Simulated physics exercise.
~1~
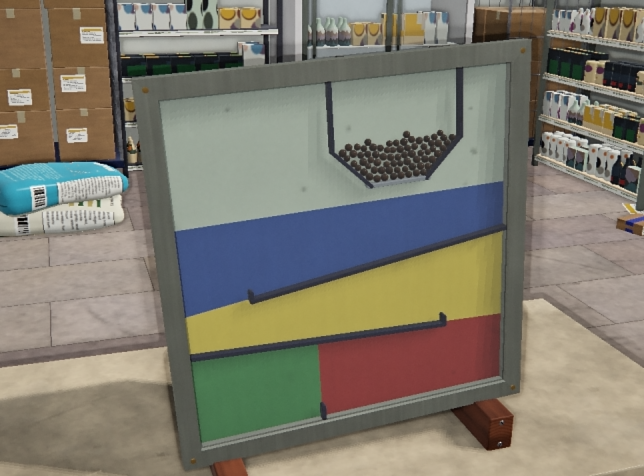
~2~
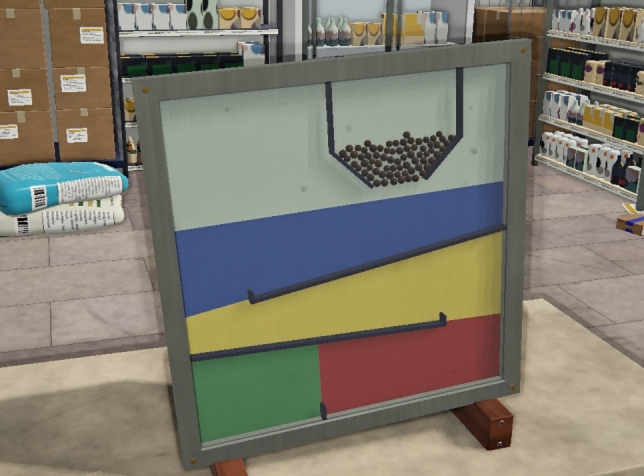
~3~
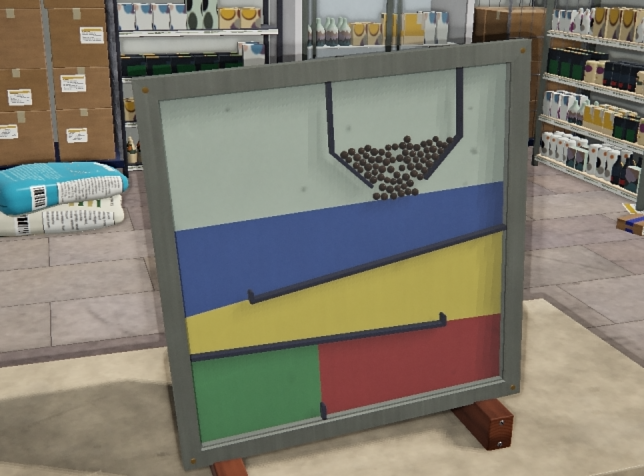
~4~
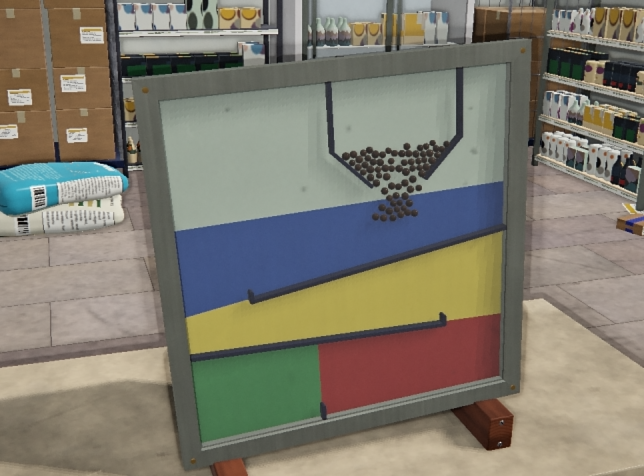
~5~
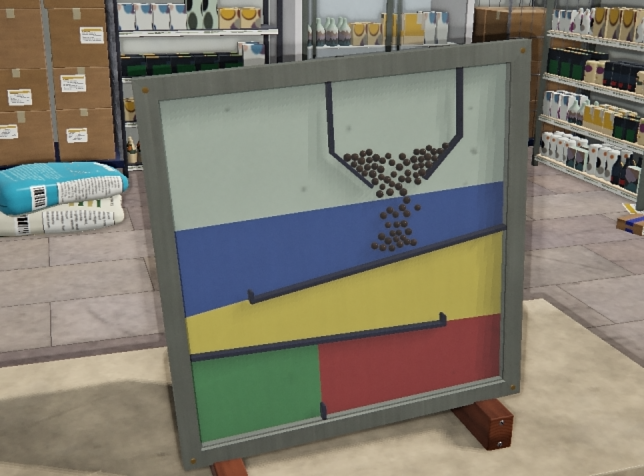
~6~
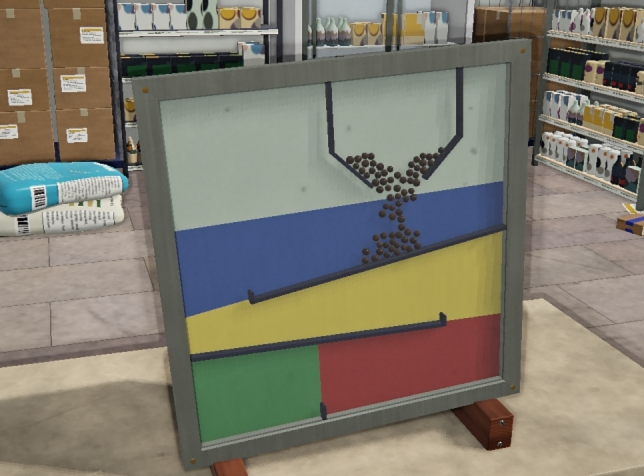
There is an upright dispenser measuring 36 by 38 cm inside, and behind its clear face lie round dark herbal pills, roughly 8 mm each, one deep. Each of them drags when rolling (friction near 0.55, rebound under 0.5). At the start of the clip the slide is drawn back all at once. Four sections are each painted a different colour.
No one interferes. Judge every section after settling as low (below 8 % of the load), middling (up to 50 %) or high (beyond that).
Judged at rest: Red section low; blue section high; green section low; yellow section low.
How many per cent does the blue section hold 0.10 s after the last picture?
Share: Some 90 %.
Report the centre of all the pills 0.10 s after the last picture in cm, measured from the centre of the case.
Roughly 4 centimetres to the right and 2 centimetres above.
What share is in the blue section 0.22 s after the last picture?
100 per cent.
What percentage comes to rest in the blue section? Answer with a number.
About 95 %.
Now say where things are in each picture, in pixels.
In the first picture, tilted 4° anticlockwise; about 70 pills; pills' middle (398, 157); red (411, 361), blue (333, 241), green (257, 389), yellow (374, 297); slide (368, 186) to (428, 177).
In the second picture, pills' middle (398, 162); 0 out, lowest pill (385, 183).
In the third picture, pills' middle (402, 168); 12 out, lowest pill (394, 196).
In the fourth picture, pills' middle (399, 169); 22 out, lowest pill (393, 218).
In the fifth picture, pills' middle (399, 187); 31 out, lowest pill (392, 248).
In the sixth picture, pills' middle (398, 196); 41 out, lowest pill (365, 261); wall ends (251, 293), (443, 316), (323, 406), (328, 78) to (370, 185), (425, 177) to (460, 64).
Then, 0.10 s later than the last picture, the pills' middle is 4 cm right of and 2 cm above the centre; blue 90 %.
Then, 0.22 s later than the last picture, the pills' middle is 3 cm right of and level with the centre; blue 100 %.
Then, 0.45 s later than the last picture, the pills' middle is 1 cm right of and level with the centre; blue 100 %.
All still 1.4 s after it, red 0 %, blue 95 %, green 0 %, yellow 5 %.
